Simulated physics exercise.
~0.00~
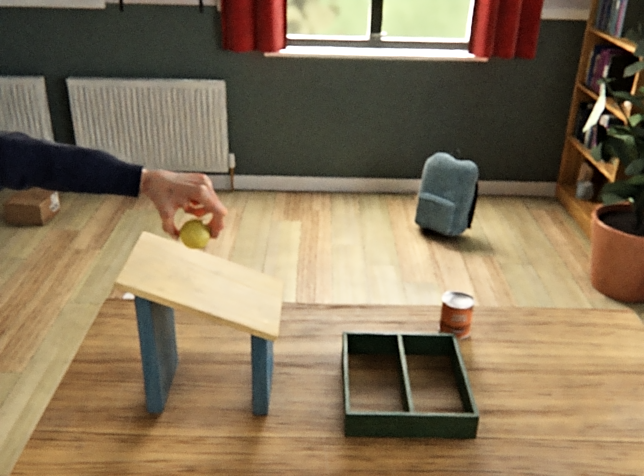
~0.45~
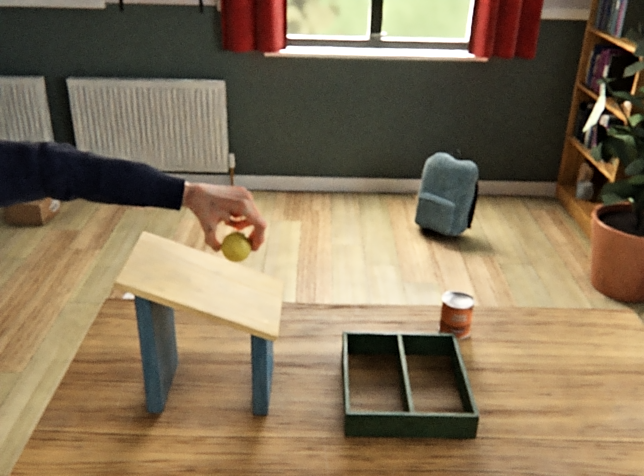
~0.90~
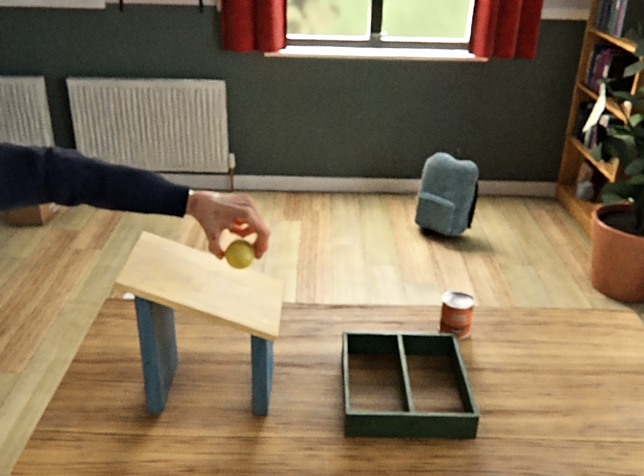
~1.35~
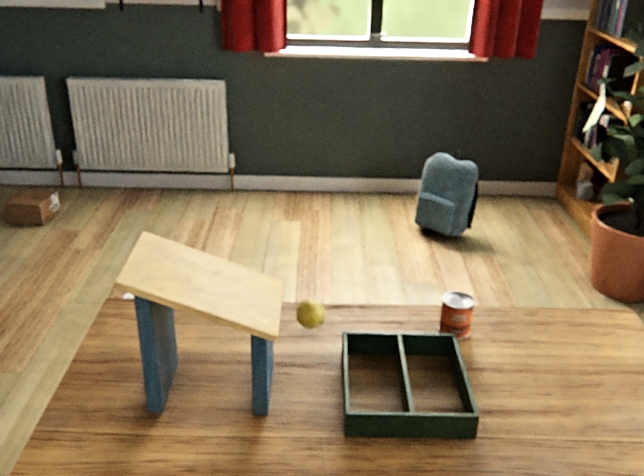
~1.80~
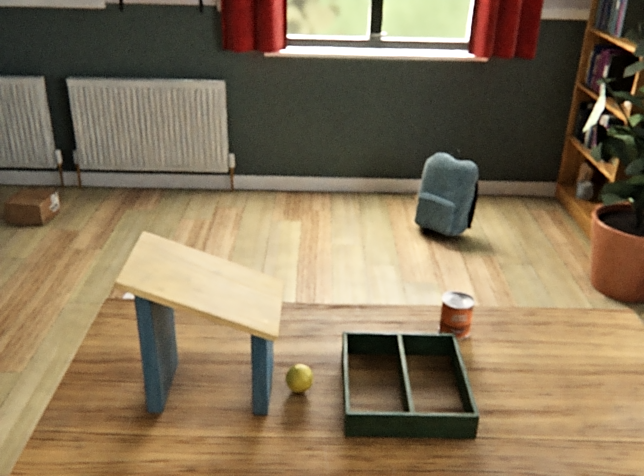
In a room with a wooden table, a hand held a yellow lemon above a sloping board, moved it right and let go, and the lemon dropped past the board's lower end, finishing between the board and the green tray, outside both bays.
